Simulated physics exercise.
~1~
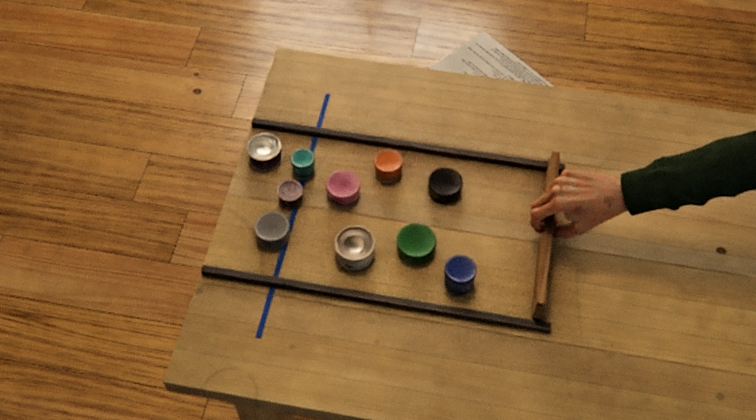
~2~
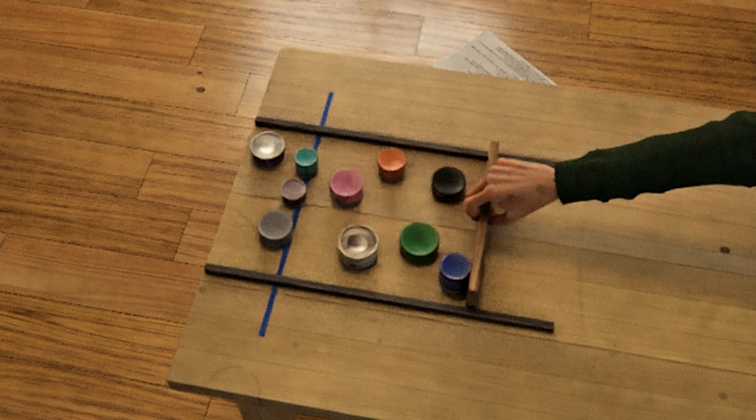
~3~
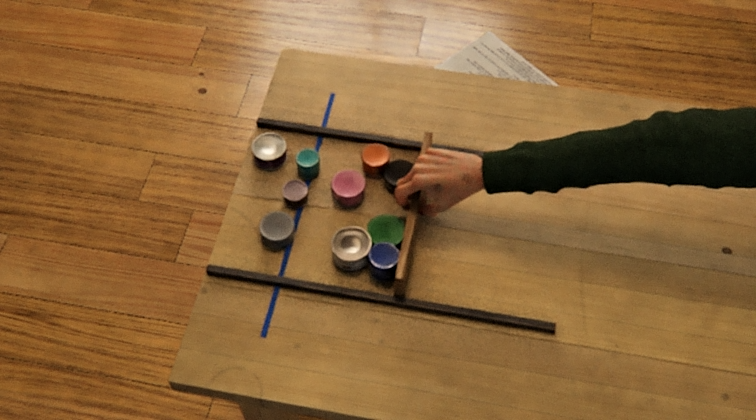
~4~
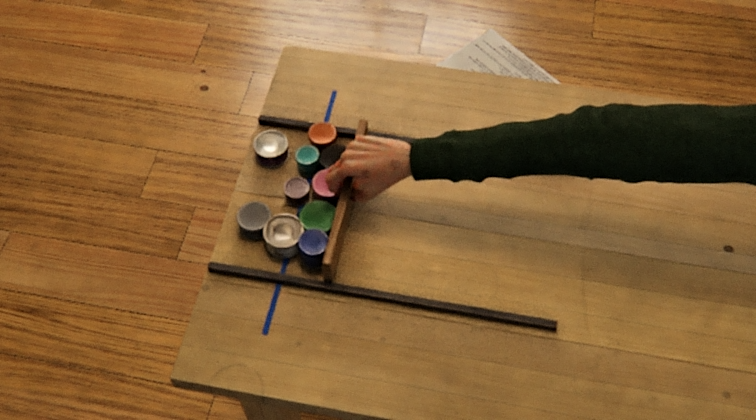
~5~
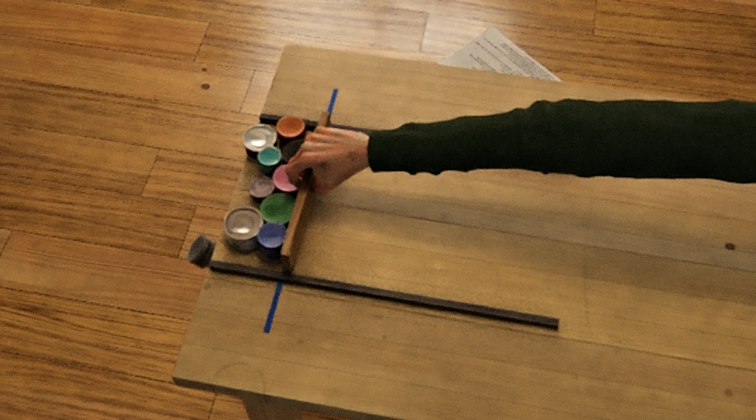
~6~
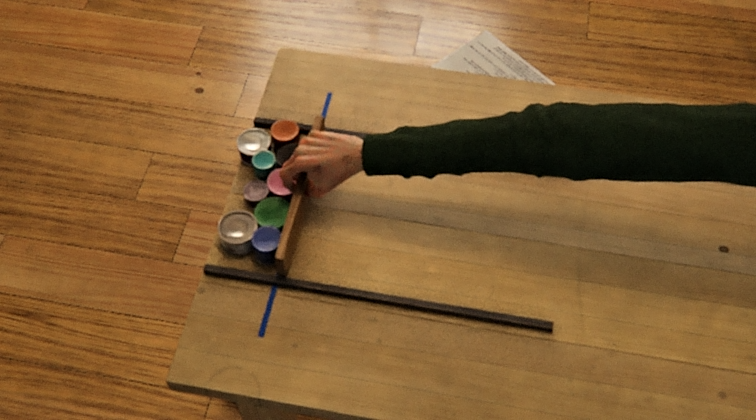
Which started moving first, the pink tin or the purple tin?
The pink tin started moving first, while the purple tin was still in its place. The purple one shifted left only after that, as the board kept pushing.
